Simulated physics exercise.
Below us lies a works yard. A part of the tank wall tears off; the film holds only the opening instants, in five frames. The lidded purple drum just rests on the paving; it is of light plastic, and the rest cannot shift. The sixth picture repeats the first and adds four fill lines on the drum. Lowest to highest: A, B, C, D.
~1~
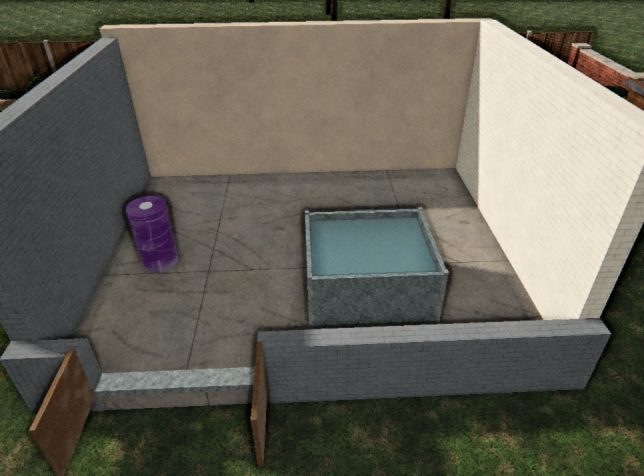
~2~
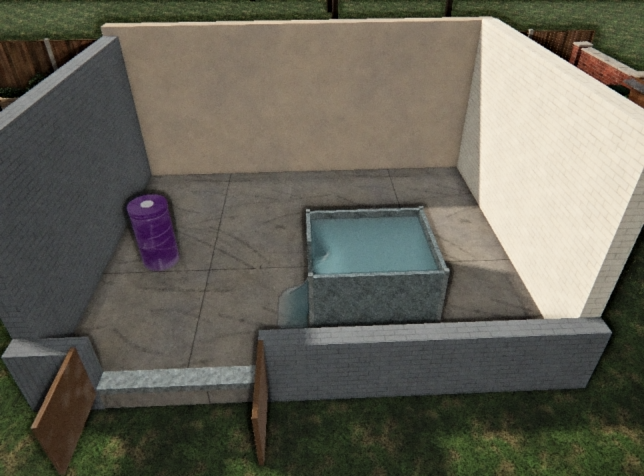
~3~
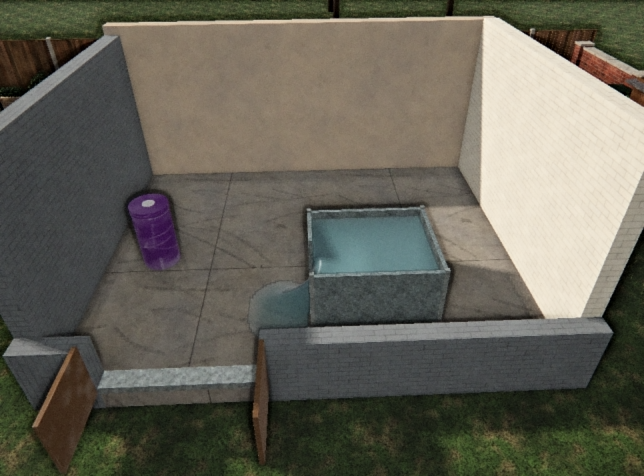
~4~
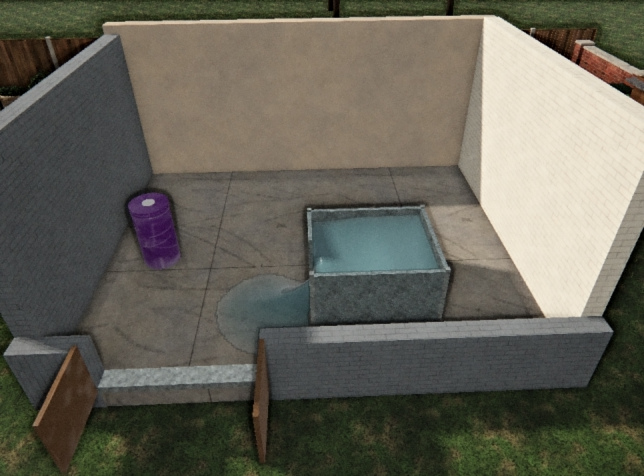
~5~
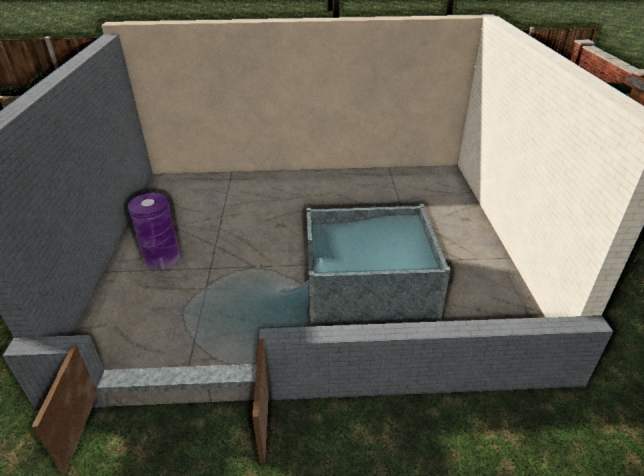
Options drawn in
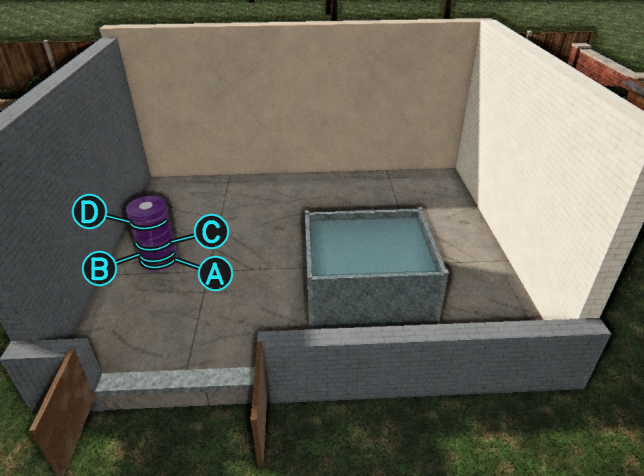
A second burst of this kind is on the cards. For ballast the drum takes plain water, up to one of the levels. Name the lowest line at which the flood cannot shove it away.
Level B.
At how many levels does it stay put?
Three of them.
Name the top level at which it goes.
The answer is A.
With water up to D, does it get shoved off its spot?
No, not at all.
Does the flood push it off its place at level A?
Yes, it does.
In cyan, A at (155, 267); B at (153, 261); C at (150, 249); D at (144, 228); from the bottom up A, B, C, D.
For level A, it is pushed about its own width away.
For level B, it does not move.
For level C, it does not move.
For level D, it does not move.
